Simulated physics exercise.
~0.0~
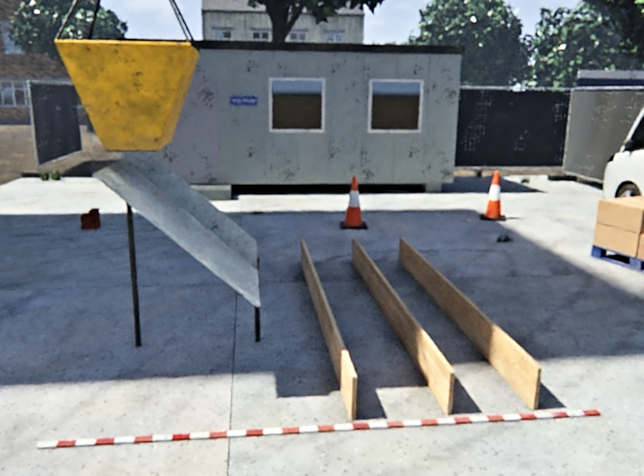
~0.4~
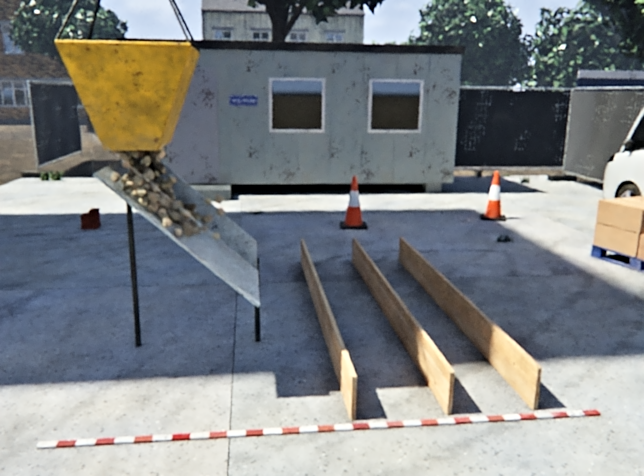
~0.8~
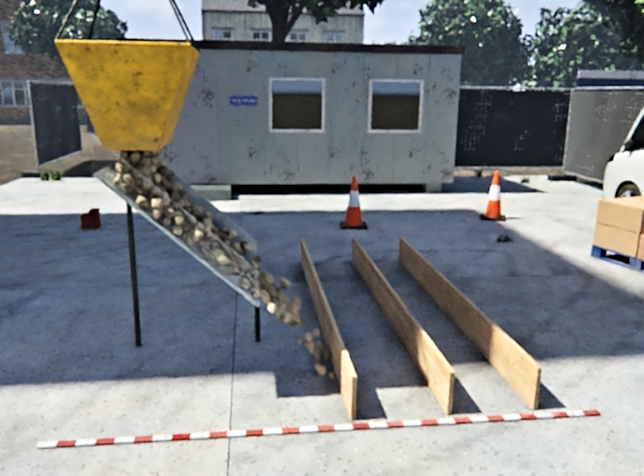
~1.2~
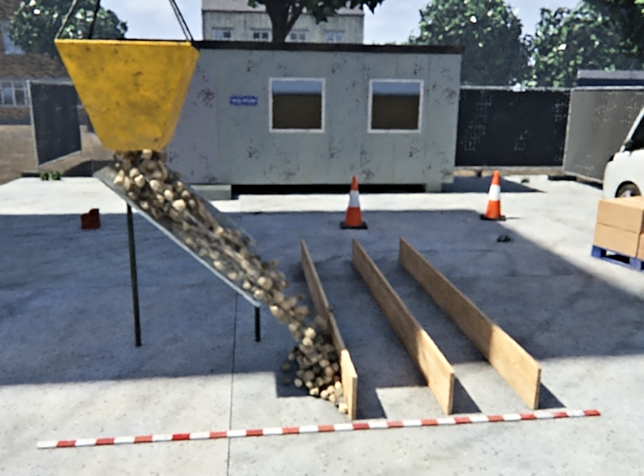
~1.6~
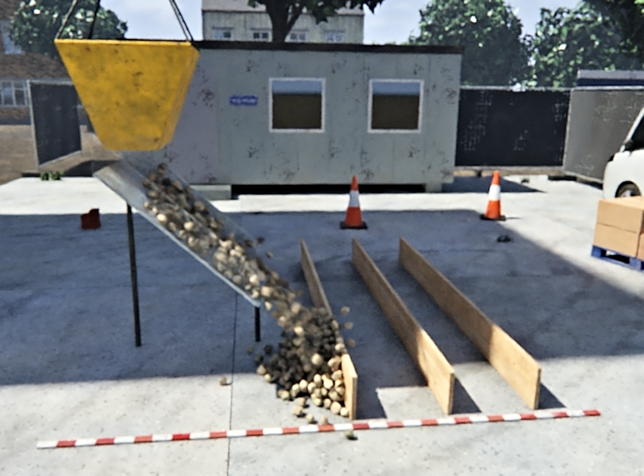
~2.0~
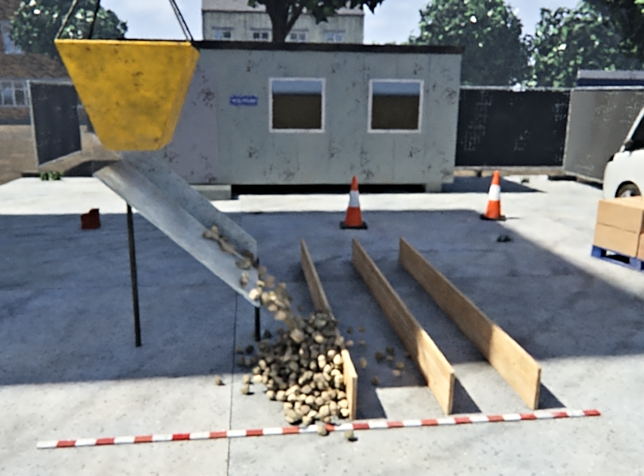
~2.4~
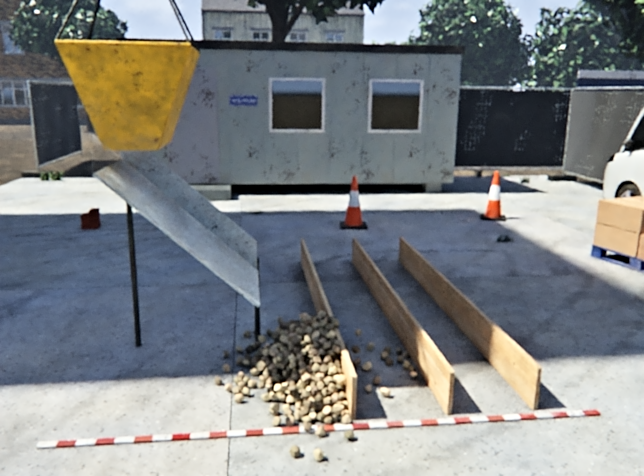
Brownish stones pour from a yellow hopper hanging at the upper left of a sunlit concrete yard, seen from the side by a still camera. A grey metal chute slopes down to the right beneath it, towards three upright wooden boards, with a red and white striped staff in front and a grey cabin and orange cones behind. The stones slide down the chute, drop off its end and pile against the left board. A few spill over it as the chute empties. Most finally rest in a heap left of the boards, with a few in the left bay and none in the right.
